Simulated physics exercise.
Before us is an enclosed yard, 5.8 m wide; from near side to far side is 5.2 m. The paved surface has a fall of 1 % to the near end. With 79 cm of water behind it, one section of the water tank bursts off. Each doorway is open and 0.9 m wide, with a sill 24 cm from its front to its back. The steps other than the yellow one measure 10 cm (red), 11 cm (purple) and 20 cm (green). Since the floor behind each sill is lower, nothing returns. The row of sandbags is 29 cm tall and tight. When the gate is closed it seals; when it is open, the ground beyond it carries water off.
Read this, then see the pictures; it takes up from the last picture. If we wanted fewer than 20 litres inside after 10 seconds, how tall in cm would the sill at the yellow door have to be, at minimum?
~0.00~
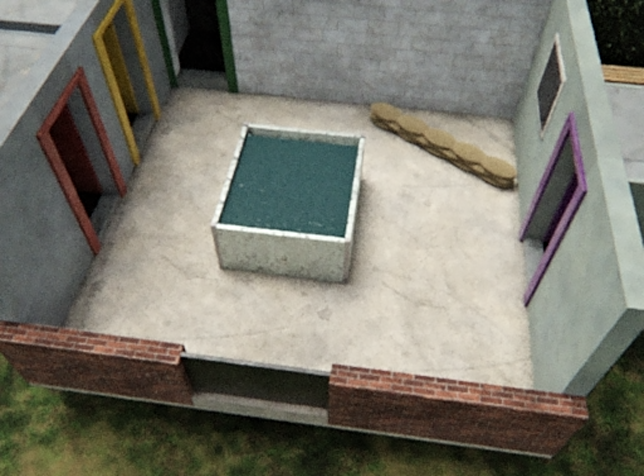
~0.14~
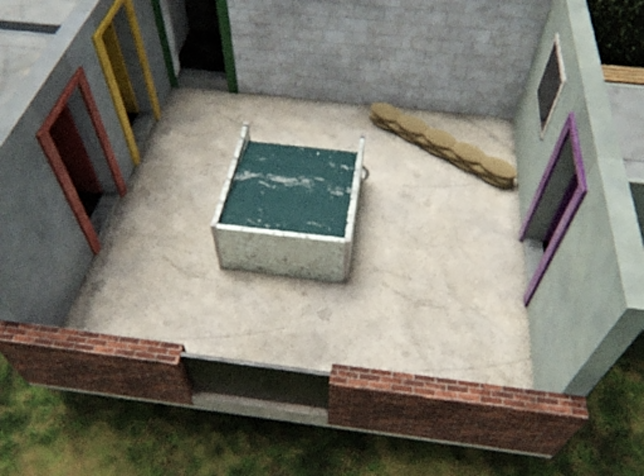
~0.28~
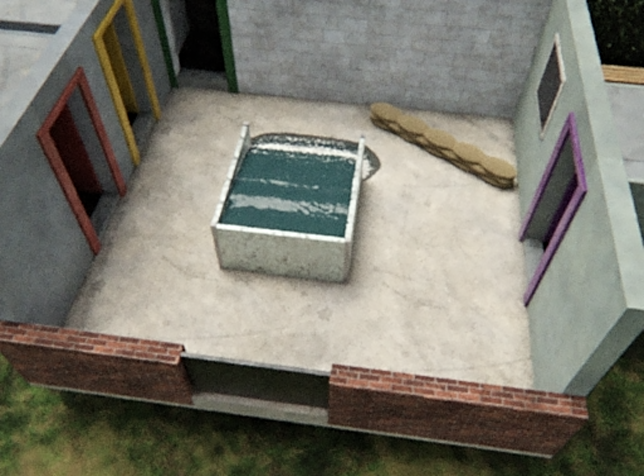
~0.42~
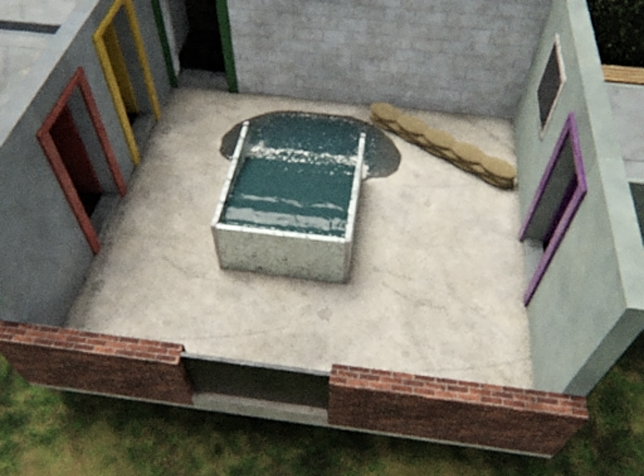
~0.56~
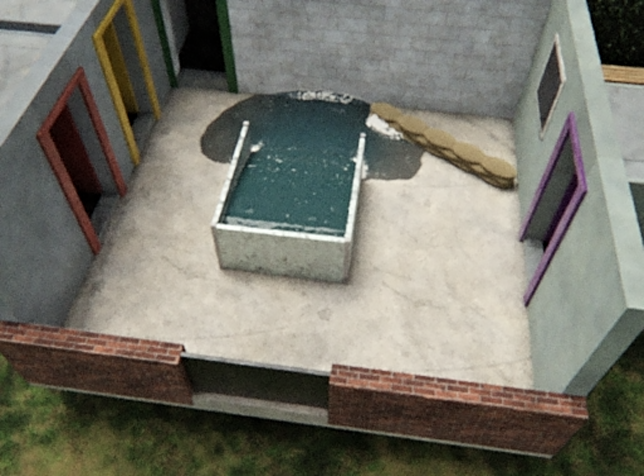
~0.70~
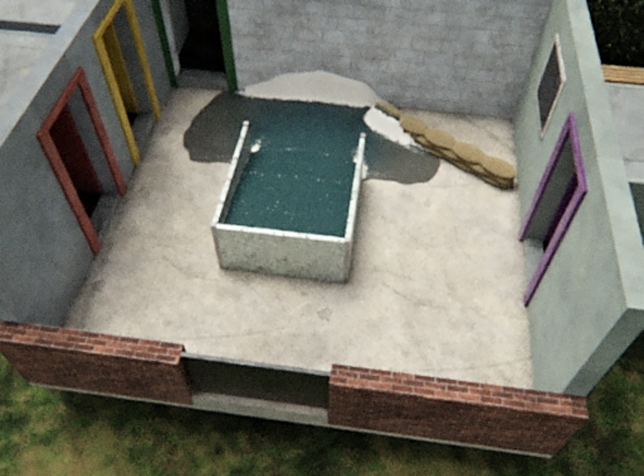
It would need to be around 18 cm tall.
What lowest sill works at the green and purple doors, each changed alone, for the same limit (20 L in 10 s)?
About 27 cm at green and 8.0 cm at purple.
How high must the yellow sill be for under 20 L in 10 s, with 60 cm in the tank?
About 13.0 cm.
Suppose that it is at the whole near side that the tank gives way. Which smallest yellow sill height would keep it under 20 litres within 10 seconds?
At least roughly 12.0 centimetres tall.
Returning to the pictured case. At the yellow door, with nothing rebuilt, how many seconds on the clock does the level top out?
The depth peaks at about 2.8 seconds.
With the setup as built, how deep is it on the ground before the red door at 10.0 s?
You'd measure close to 8.5 cm there.
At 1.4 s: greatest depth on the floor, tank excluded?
About 50 cm.
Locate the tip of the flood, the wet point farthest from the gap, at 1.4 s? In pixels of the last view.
At about (501, 123).
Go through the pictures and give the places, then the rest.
The water tank at (293, 182) is whole and still, 79 cm deep; the yellow door at (132, 88) is dry, in the first frame.
Water pours out on the far side and has run 0.3 m, to a hidden place; about 10 cm deep outside, 79 cm at the back, in the second frame.
Water pours out on the far side and has run 0.8 m, to a hidden place; about 12 cm deep outside, 78 cm at the back, in the third frame.
Water pours out on the far side and has run 1.3 m, to (281, 114); about 11 cm deep outside, 72 cm at the back, in the fourth frame.
The front is at (265, 95), 1.7 m from the gap on the far side; 4.5 m2 of floor is wet, 67 cm left at the back, in the fifth frame.
Water pours out on the far side and has run 1.9 m, to (230, 92); about 11 cm deep outside, 66 cm at the back; the yellow door at (132, 88), 2.6 m from the gap, is still 0.8 m from the nearest water, in the sixth frame.
After 1.4 s water covers 25 % of the floor, deepest (50 cm) near (314, 112); 2 cm at the yellow door, 0 litres in over its 17 cm sill.
After 3.0 s water covers 65 % of the floor, deepest (32 cm) near (170, 91); 23 cm at the yellow door, 10 litres in over its 17 cm sill.
After 10.0 s water covers 95 % of the floor, deepest (14 cm) near (502, 419); 5 cm at the yellow door, 25 litres in over its 17 cm sill.
At the yellow door as built, the water arrived by 1.3 s and peaked near 24 cm at 2.8 s.
With a sill of 15.5 cm, 35 litres would have come in within the 10 s; with 20.5 cm, 10 litres. So under 20 litres takes about 18 cm.
